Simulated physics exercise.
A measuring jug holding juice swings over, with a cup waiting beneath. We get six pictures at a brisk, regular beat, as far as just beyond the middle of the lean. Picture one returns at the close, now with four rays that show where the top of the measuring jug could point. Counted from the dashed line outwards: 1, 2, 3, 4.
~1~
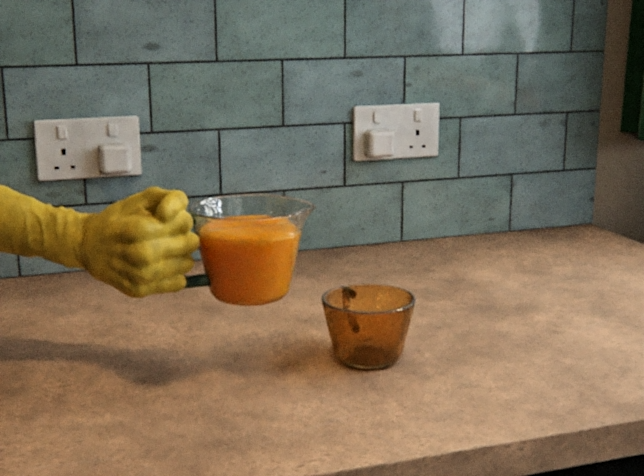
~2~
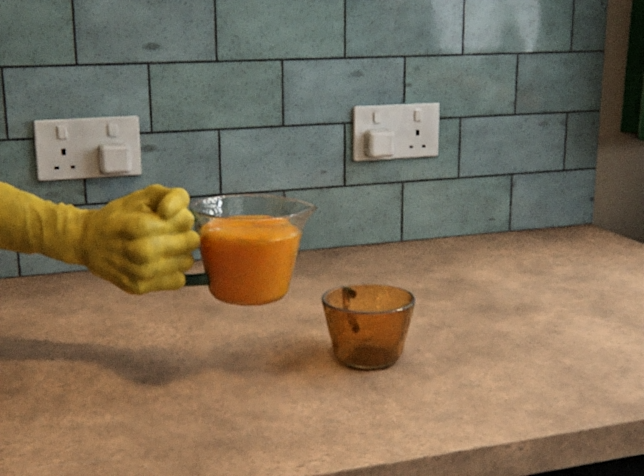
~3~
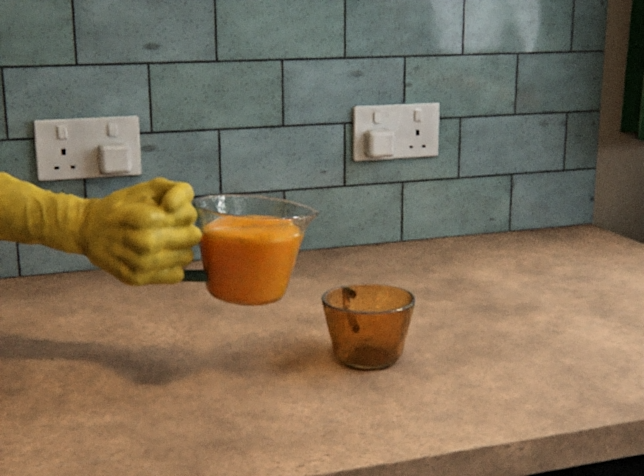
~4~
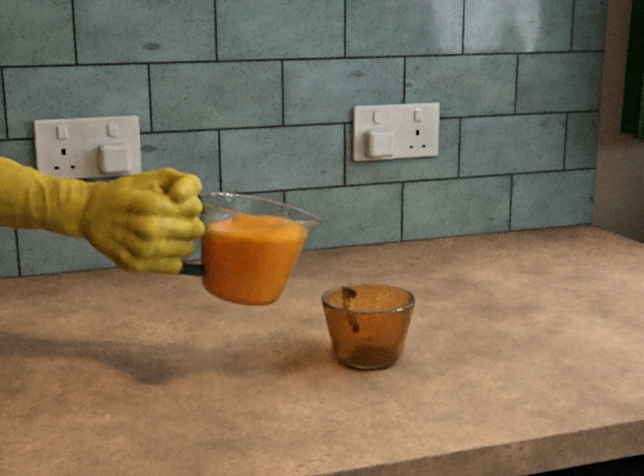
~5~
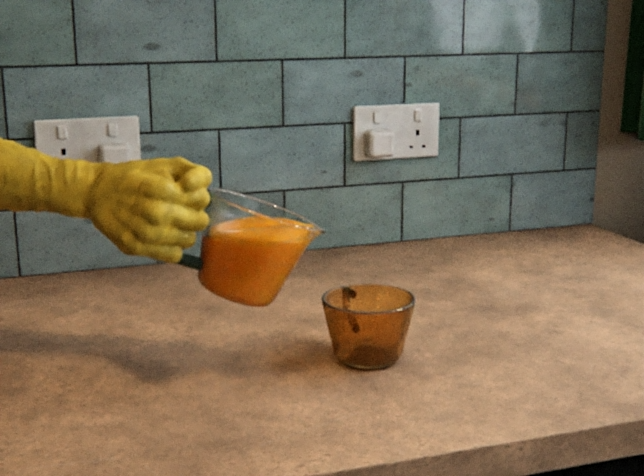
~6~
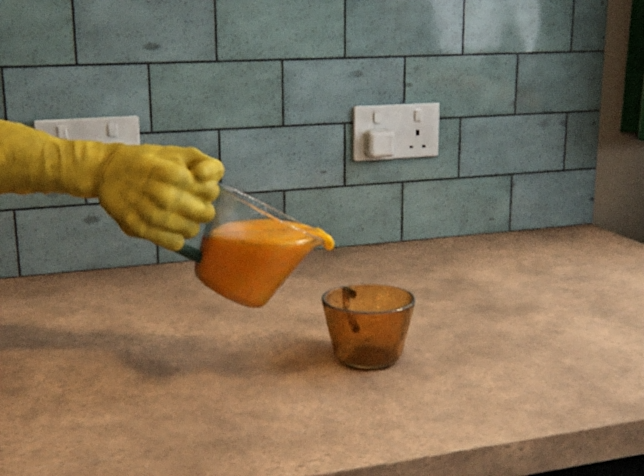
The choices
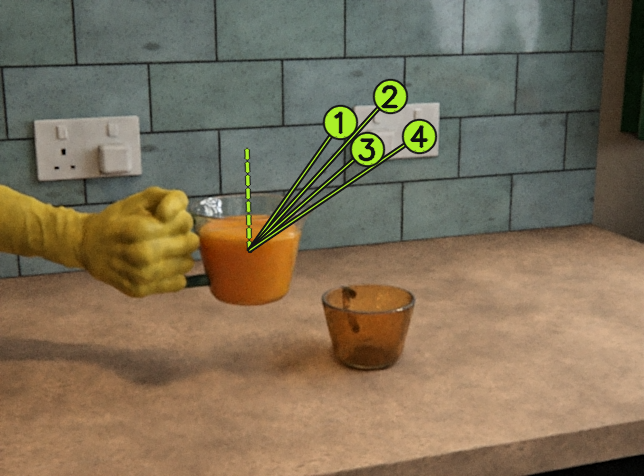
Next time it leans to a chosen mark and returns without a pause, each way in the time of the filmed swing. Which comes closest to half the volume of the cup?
2 is best.
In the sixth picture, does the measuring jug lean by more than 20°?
Yes.
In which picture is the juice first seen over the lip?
Picture 6.
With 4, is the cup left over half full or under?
Over.
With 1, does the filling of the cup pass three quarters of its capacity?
No, it does not.
On the marked copy, 1 at (330, 136); 2 at (378, 108); 3 at (353, 159); 4 at (404, 145).
With 1, the cup ends with about 32 % of what it can hold.
With 2, the cup ends with about 48 % of what it can hold.
With 3, the cup ends with about 67 % of what it can hold.
With 4, the cup ends with about 85 % of what it can hold.
